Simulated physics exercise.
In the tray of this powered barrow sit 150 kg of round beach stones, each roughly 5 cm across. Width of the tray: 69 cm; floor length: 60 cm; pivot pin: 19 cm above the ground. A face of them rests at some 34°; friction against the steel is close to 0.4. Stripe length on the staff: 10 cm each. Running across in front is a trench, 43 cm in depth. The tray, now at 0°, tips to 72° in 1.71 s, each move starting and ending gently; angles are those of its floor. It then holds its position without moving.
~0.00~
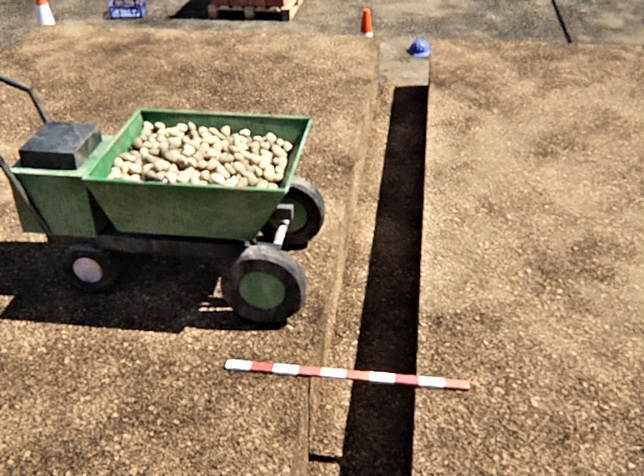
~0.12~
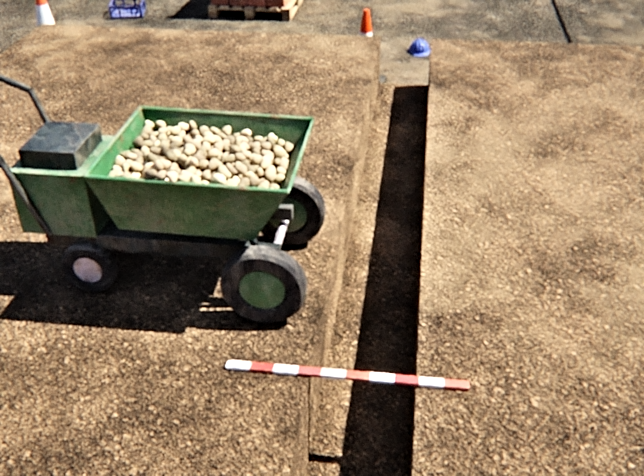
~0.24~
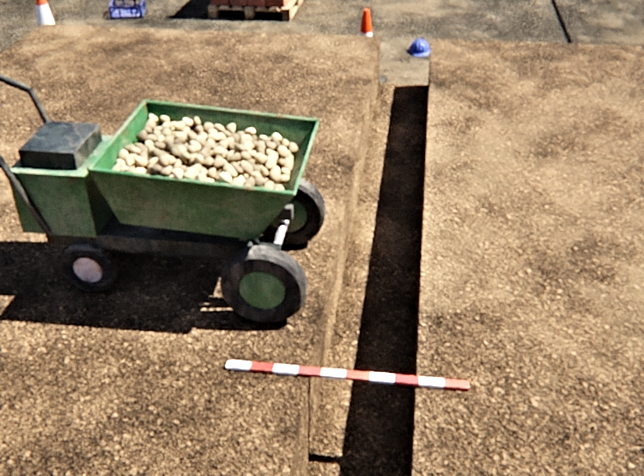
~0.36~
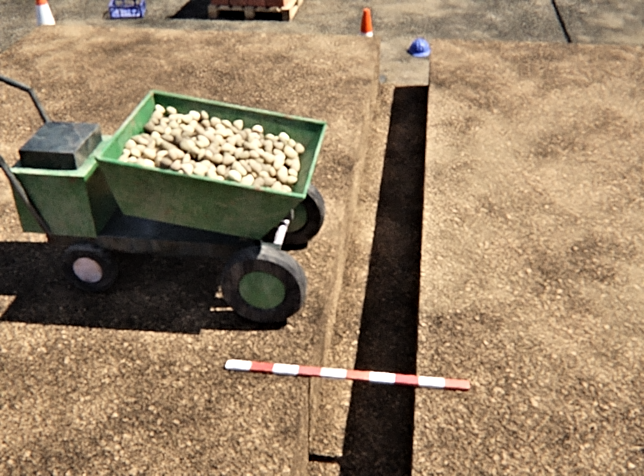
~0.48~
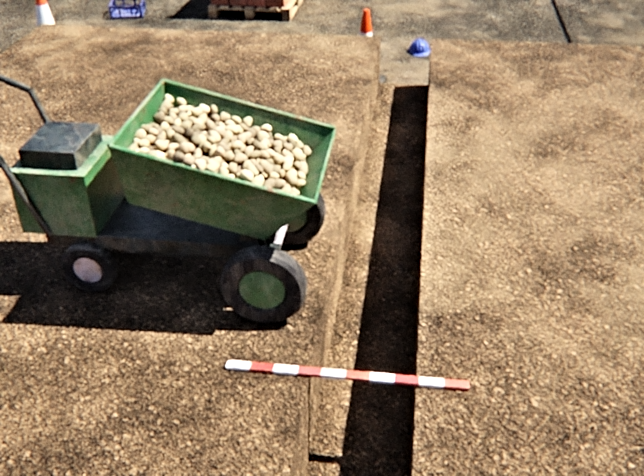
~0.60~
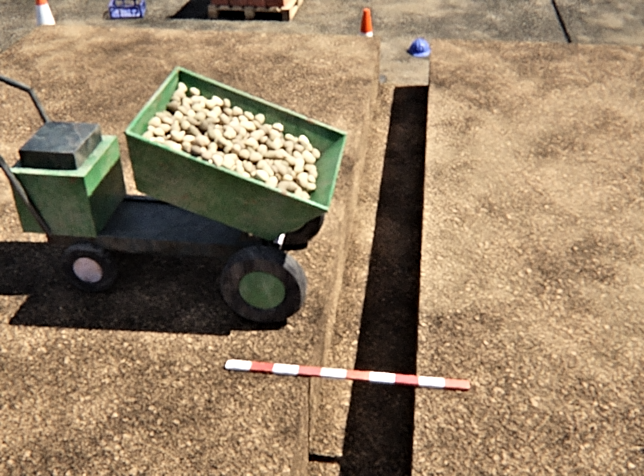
Green powered barrow standing beside a narrow trench, its tray of pale rounded stones slowly tilting up toward the right.
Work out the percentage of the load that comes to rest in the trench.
It works out at about 55 per cent of the load.
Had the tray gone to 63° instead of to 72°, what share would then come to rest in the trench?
Then close to 45 per cent.
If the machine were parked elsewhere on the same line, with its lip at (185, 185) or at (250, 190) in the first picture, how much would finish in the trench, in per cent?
From the first place around 95 per cent, from the other around 90.
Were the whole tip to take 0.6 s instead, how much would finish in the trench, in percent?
Roughly 30 per cent would.
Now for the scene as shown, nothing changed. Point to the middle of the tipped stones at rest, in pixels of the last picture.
Around (411, 336).
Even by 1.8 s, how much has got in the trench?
I'd put it near 20 per cent.
After 1.3 s the floor is at 61°; 99 % in the tray, 1 % in the trench; the foremost stones are at (402, 251).
After 1.8 s the floor is at 72°; 43 % in the tray, 20 % in the trench, 37 % past the trench; the foremost stones are at (544, 305).
After 2.2 s the floor is at 72°; 21 % in the tray, 32 % in the trench, 47 % past the trench; the foremost stones are at (620, 304).
After 4.1 s the floor is at 72°; 0 % in the tray, 55 % in the trench, 45 % past the trench; the foremost stones are past the picture's edge.
